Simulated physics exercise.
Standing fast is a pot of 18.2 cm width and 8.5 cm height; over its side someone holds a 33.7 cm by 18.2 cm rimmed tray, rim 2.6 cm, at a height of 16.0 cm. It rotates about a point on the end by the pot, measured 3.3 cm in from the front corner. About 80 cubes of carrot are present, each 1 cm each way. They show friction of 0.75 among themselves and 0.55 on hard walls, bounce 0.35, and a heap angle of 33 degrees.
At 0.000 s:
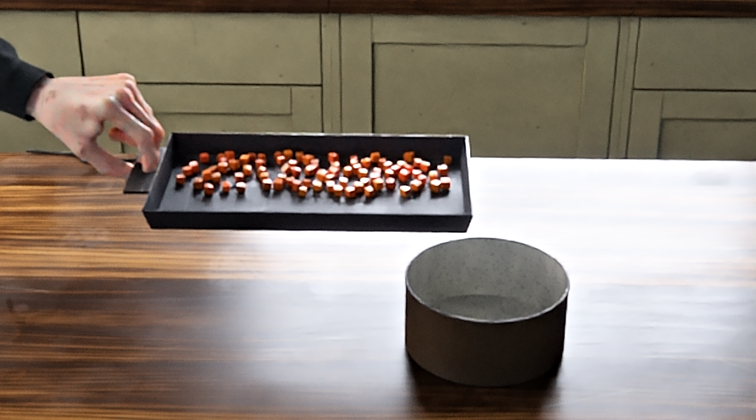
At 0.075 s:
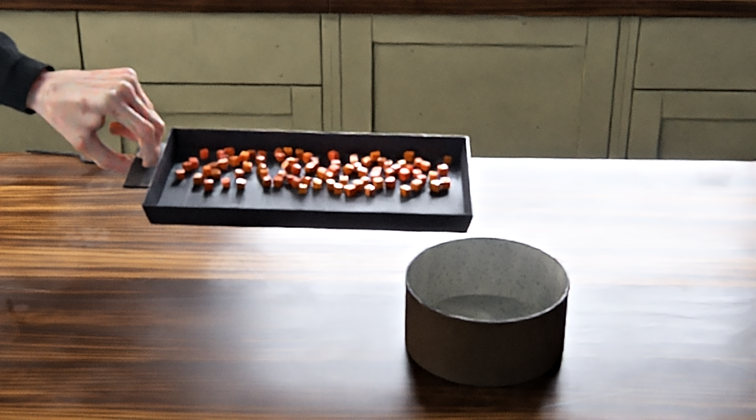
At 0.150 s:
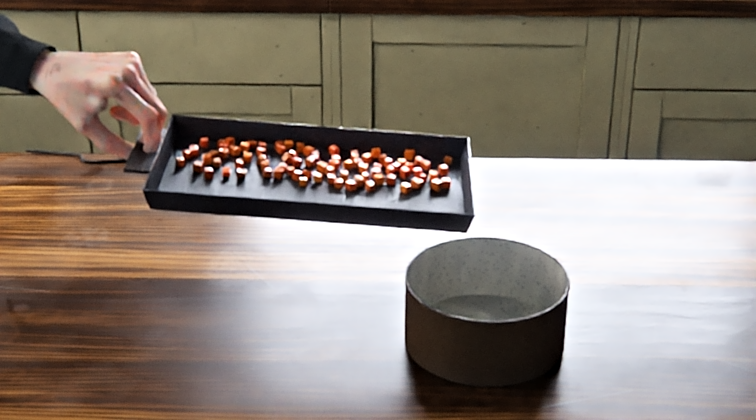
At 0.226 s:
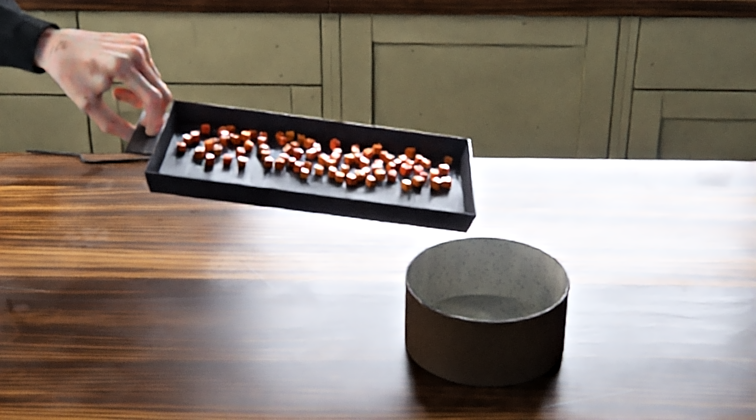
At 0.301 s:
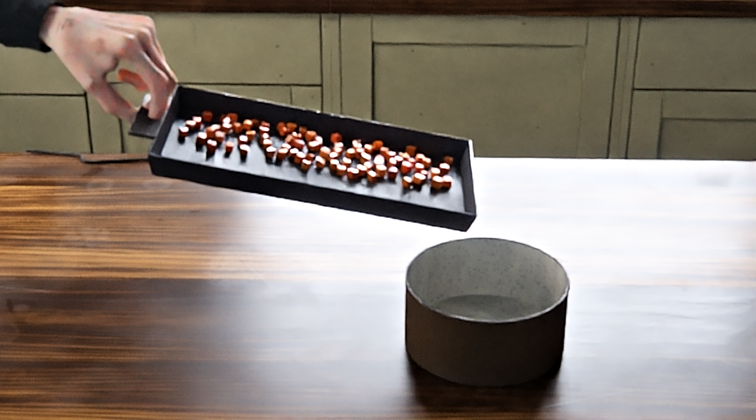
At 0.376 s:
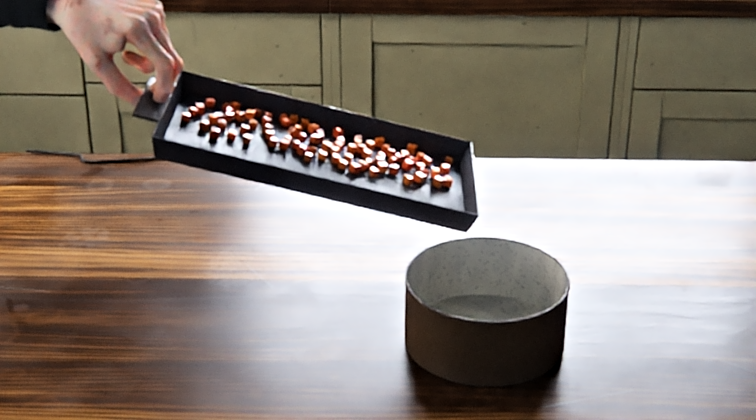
On a wooden kitchen counter, a hand raises the left end of a tray of carrot cubes.
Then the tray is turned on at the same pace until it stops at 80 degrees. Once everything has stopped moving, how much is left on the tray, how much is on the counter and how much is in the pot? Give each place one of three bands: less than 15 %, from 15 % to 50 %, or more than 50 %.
Tray - more than 50 %; counter - from 15 % to 50 %; pot - less than 15 %.
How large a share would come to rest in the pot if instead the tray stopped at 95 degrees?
5 percent.
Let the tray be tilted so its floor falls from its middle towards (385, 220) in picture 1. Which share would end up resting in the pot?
Something like 45 per cent of the pieces.
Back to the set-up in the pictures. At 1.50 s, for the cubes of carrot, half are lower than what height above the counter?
About 16 centimetres.
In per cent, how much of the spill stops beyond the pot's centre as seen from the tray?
Near 80 in a hundred.
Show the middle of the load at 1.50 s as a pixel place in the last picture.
At that moment the load's centre is around (460, 168).
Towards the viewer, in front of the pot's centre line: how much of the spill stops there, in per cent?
About 10 per cent.
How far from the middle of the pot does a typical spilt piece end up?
Distance: Roughly 24 cm.
After 1.05 s, tilt 45 degrees; the tray holds 100 %, the pot 0 %.
After 1.50 s, tilt 66 degrees; the tray holds 75 %, the pot 0 %.
Then, at 2.02 s, tilt 80 degrees; the tray holds 65 %, the pot 0 %.
By 3.2 s all is still; tray 60 %, counter 40 %, pot 0 %.
